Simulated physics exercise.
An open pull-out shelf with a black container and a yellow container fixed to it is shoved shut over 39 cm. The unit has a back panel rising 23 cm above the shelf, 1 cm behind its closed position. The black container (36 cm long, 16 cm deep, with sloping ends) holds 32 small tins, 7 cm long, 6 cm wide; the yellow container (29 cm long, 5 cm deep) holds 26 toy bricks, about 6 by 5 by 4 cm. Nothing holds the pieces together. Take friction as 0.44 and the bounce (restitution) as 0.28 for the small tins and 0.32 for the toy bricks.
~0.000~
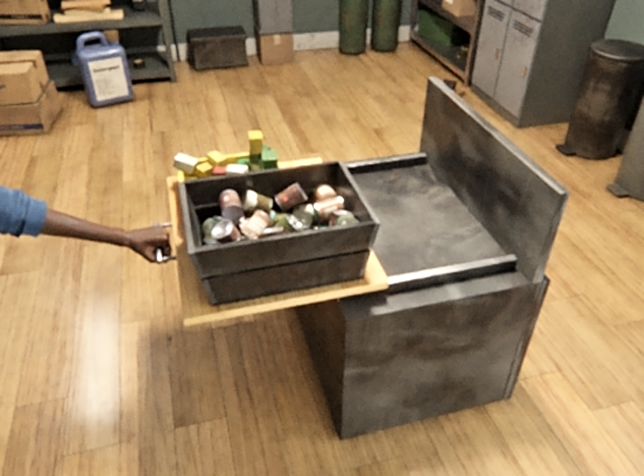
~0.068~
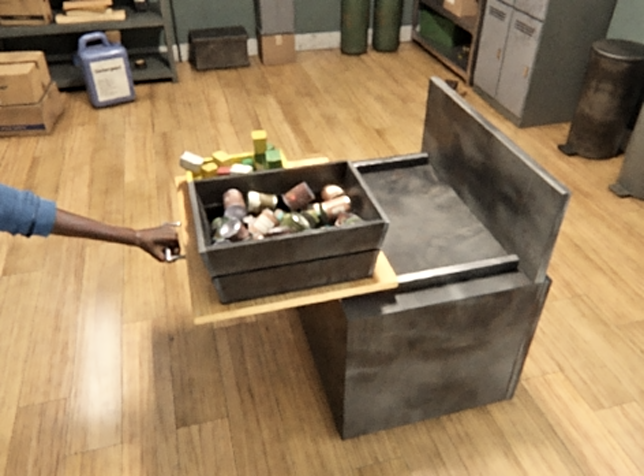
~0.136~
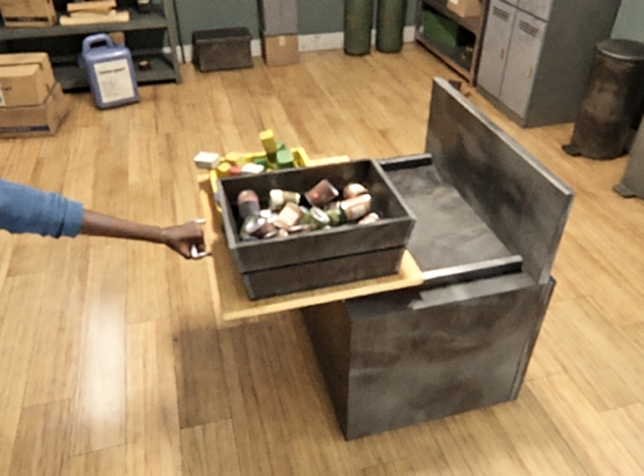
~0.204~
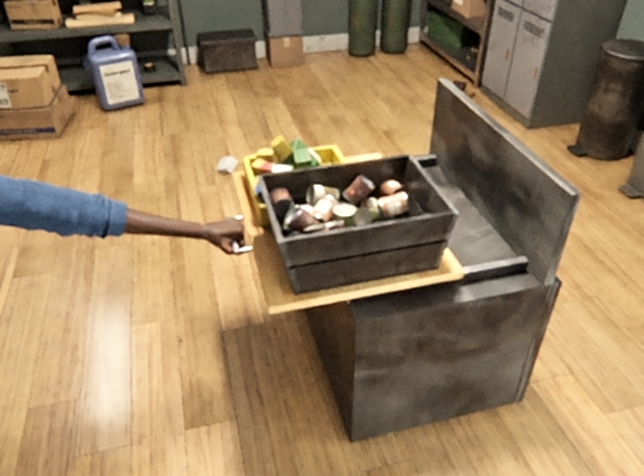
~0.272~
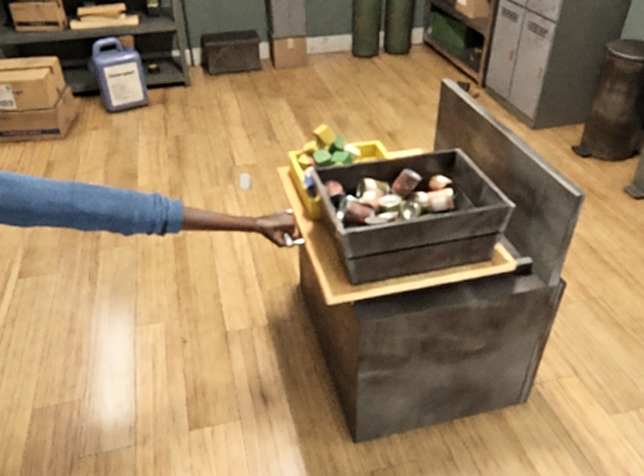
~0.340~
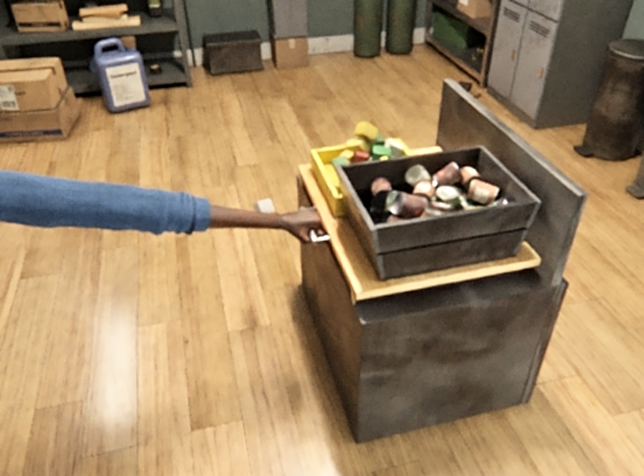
In a wood-floored room, a blue-sleeved arm pushed a shelf holding a black container of small tins and a yellow one of toy bricks rightward into a dark unit, while one pale brick dropped out.
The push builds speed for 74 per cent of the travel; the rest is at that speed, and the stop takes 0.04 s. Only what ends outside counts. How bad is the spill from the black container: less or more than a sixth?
Fewer than one in six of the small tins leave the black container.
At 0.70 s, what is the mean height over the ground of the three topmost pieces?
Some 72 cm up.
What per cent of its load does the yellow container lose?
About: Yellow container 30 per cent.
After 0.48 s, 0 of 32 out of the black container and 6 of 26 out of the yellow container.
After 0.70 s, 0 of 32 out of the black container and 8 of 26 out of the yellow container.
Final count (at 1.14 s), 0 of 32 out of the black container and 8 of 26 out of the yellow container. Asked share, 0 of 32, 0 per cent.
